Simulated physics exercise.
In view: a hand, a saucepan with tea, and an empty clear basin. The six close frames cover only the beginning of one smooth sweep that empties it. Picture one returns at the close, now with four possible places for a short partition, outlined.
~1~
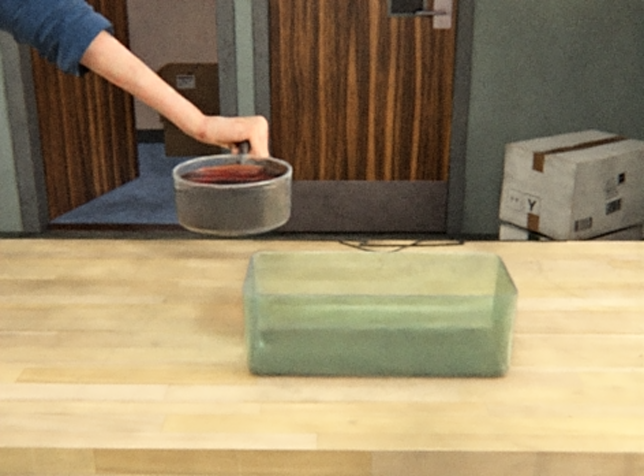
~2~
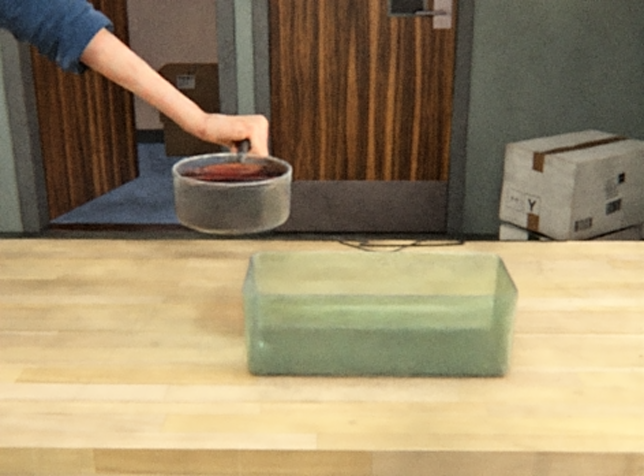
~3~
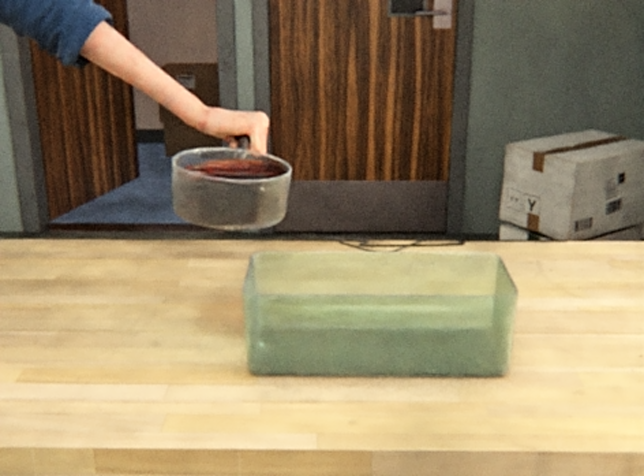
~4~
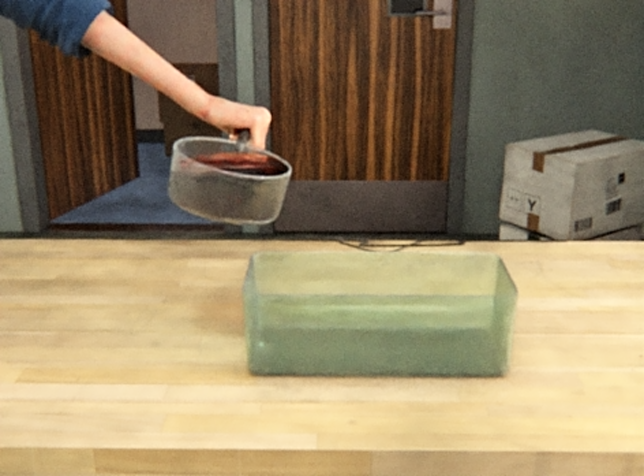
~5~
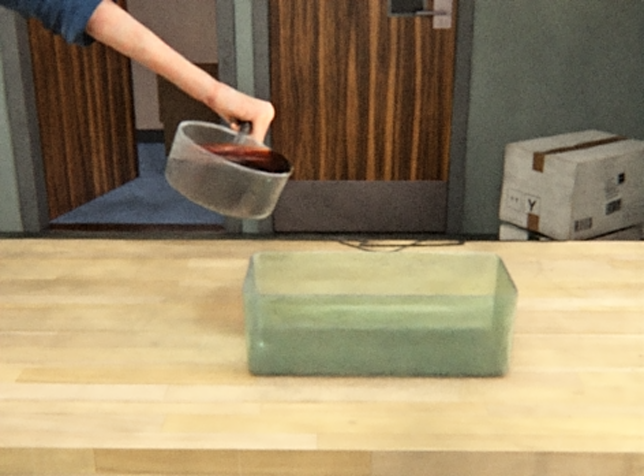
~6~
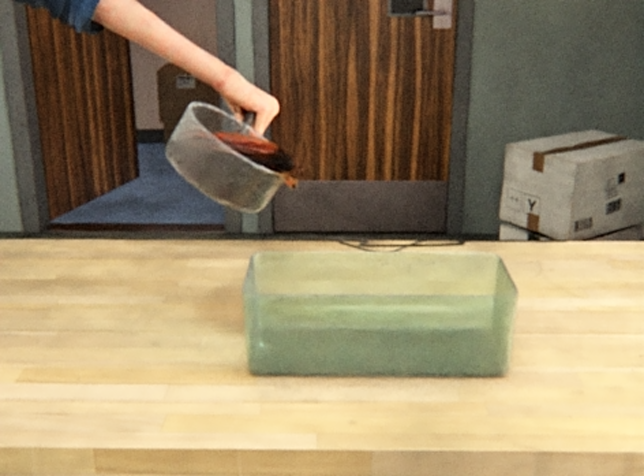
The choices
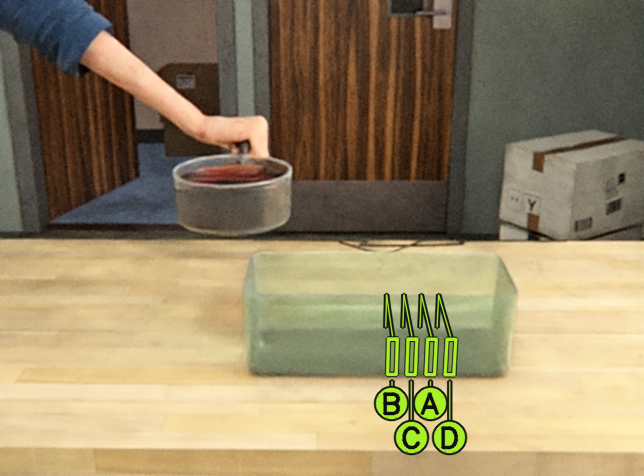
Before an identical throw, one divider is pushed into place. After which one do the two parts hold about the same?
B works best here.
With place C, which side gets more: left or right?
The left side.
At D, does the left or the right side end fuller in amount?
The left side.
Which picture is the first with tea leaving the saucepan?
In picture 5.
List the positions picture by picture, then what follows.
Upright, lip at (289, 169); basin from (248, 372) to (509, 374); nothing has left yet.
Upright, lip at (289, 169); nothing has left yet.
Tipped about 6°, lip at (289, 169); nothing has left yet.
Tipped about 13°, lip at (289, 169); nothing has left yet.
Tipped about 23°, lip at (289, 169); tea is over the lip, down to (289, 169).
Tipped about 34°, lip at (289, 169); tea is over the lip, down to (295, 183).
On the marked copy, A at (430, 381); B at (391, 381); C at (411, 381); D at (449, 381).
Choosing A, about 87 % ends left of the wall and 6 % right of it; 8 % is lost outside.
Choosing B, about 50 % ends left of the wall and 47 % right of it; 3 % is lost outside.
Choosing C, about 77 % ends left of the wall and 16 % right of it; 7 % is lost outside.
Choosing D, about 87 % ends left of the wall and 7 % right of it; 7 % is lost outside.
